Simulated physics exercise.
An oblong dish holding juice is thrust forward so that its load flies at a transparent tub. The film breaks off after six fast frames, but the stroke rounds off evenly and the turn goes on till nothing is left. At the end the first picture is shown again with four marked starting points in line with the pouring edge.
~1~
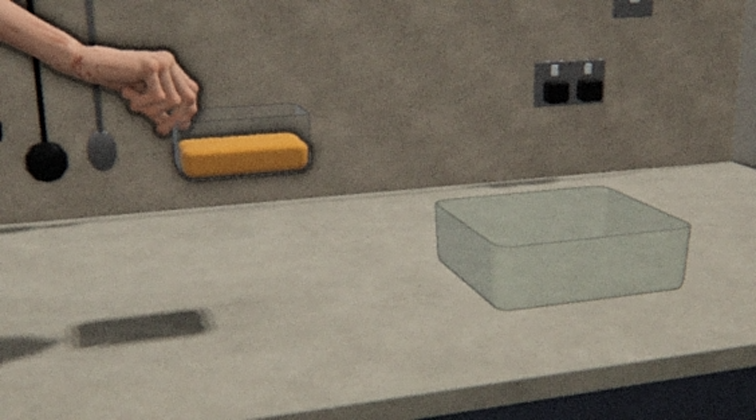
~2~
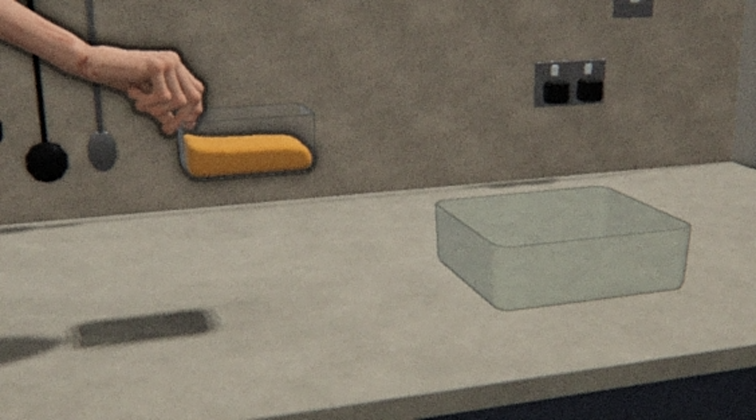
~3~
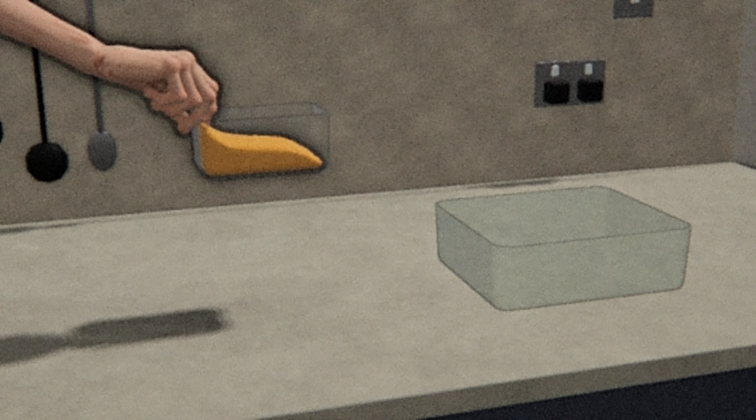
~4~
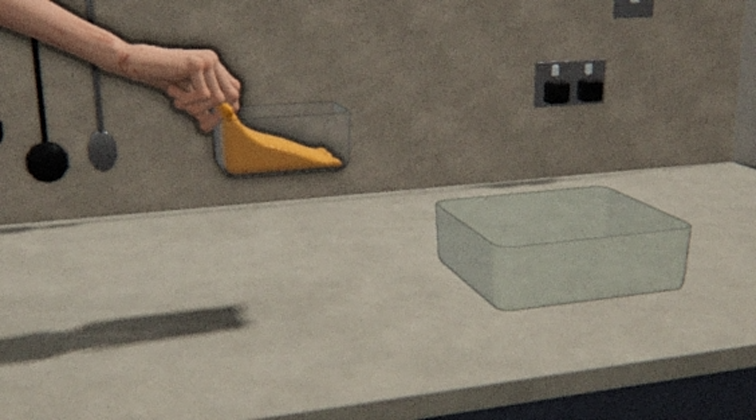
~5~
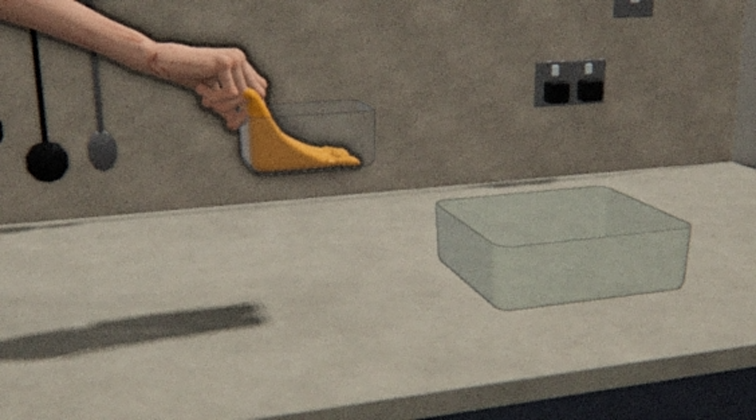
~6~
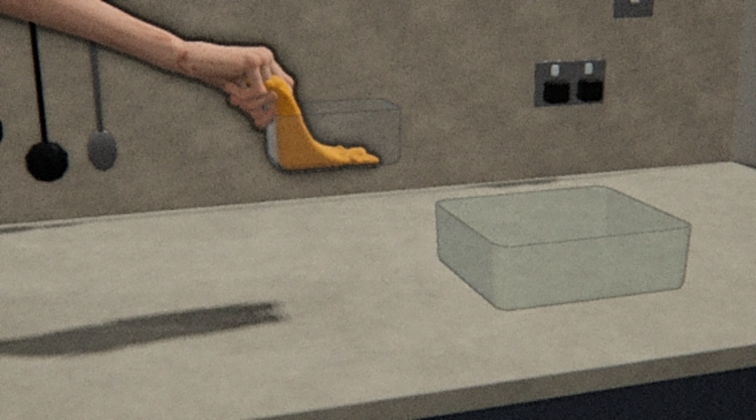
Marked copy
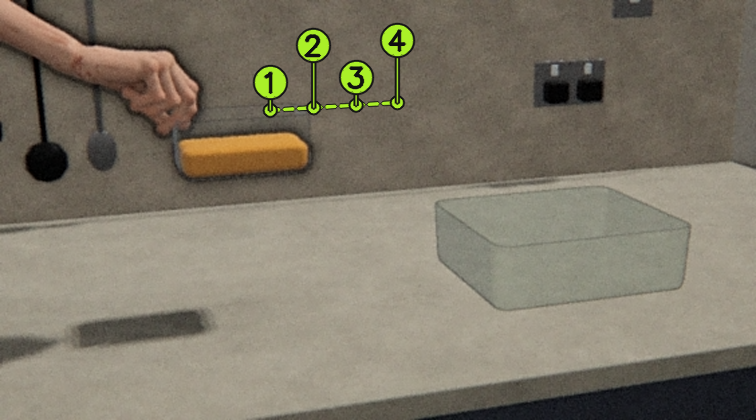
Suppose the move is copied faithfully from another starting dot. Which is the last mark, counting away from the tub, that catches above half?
I would pick dot 3.
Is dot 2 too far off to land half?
Yes.
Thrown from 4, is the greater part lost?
No, that is safe.
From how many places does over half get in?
Two of them.
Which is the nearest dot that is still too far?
It is 2.
On the marked copy, 1 at (270, 110); 2 at (313, 107); 3 at (356, 105); 4 at (397, 102).
With 1, about 26 % lands in the tub, 68 % falls short and 5 % goes beside or beyond.
With 2, about 31 % lands in the tub, 59 % falls short and 10 % goes beside or beyond.
With 3, about 72 % lands in the tub, 11 % falls short and 17 % goes beside or beyond.
With 4, about 74 % lands in the tub, 1 % falls short and 24 % goes beside or beyond.
